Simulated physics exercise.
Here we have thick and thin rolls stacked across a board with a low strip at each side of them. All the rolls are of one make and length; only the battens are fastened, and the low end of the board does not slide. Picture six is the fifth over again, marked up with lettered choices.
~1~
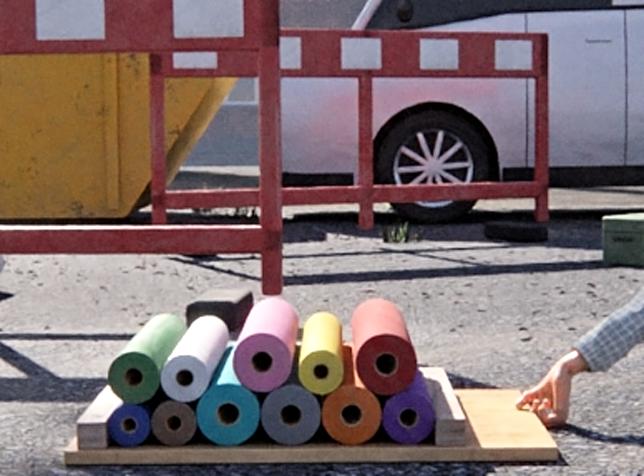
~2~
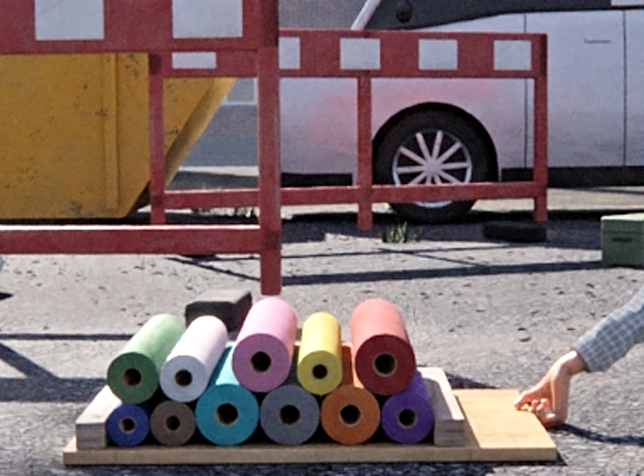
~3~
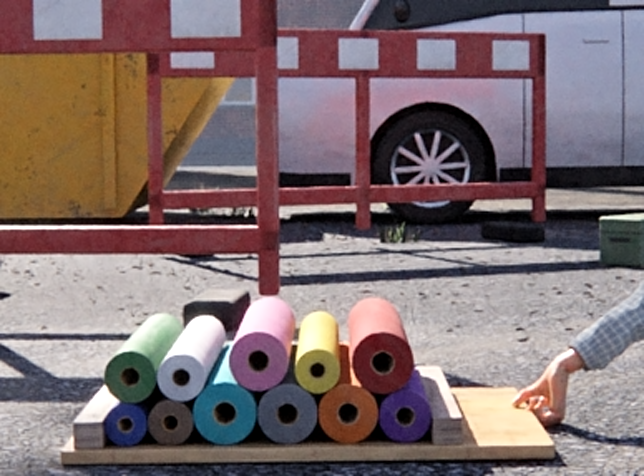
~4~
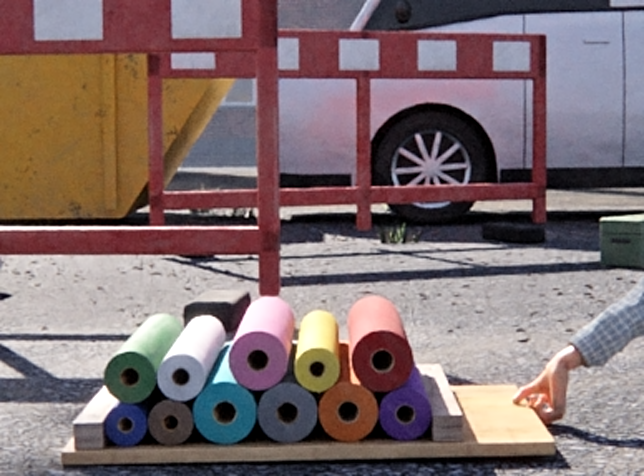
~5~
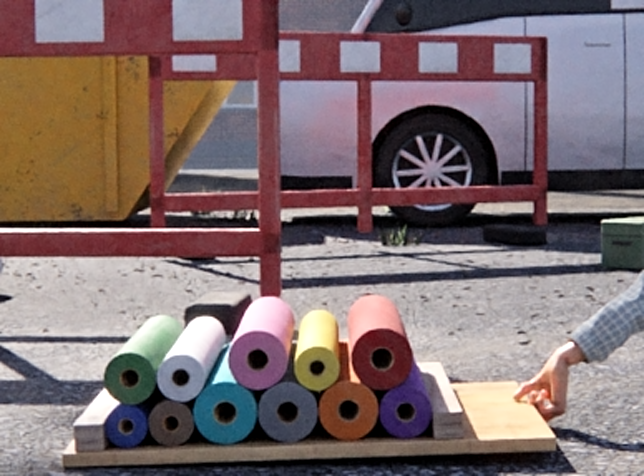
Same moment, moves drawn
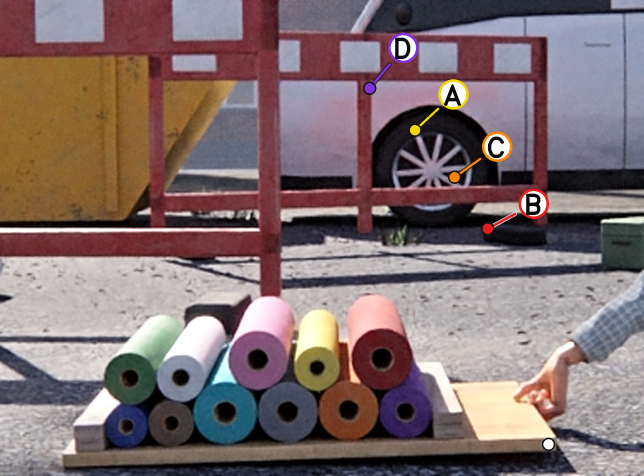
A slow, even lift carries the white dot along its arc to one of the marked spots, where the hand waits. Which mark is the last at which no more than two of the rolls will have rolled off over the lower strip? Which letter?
Stop at B.
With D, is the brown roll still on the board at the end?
The brown roll: Yes.
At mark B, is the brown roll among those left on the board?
The brown roll: Yes.
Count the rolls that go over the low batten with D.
At D the number is five.
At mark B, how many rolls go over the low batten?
It comes to two.
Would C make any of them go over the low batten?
Yes, at C.
On the marked copy, A at (415, 130); B at (488, 228); C at (455, 177); D at (370, 88); the white dot at (548, 444).
With B. Early on, board at 17°.
Further on, board at 28°.
At the end, board at 28°, two over the low batten (white, green).
As for the rest, A five over the low batten; C five over the low batten; D five over the low batten.
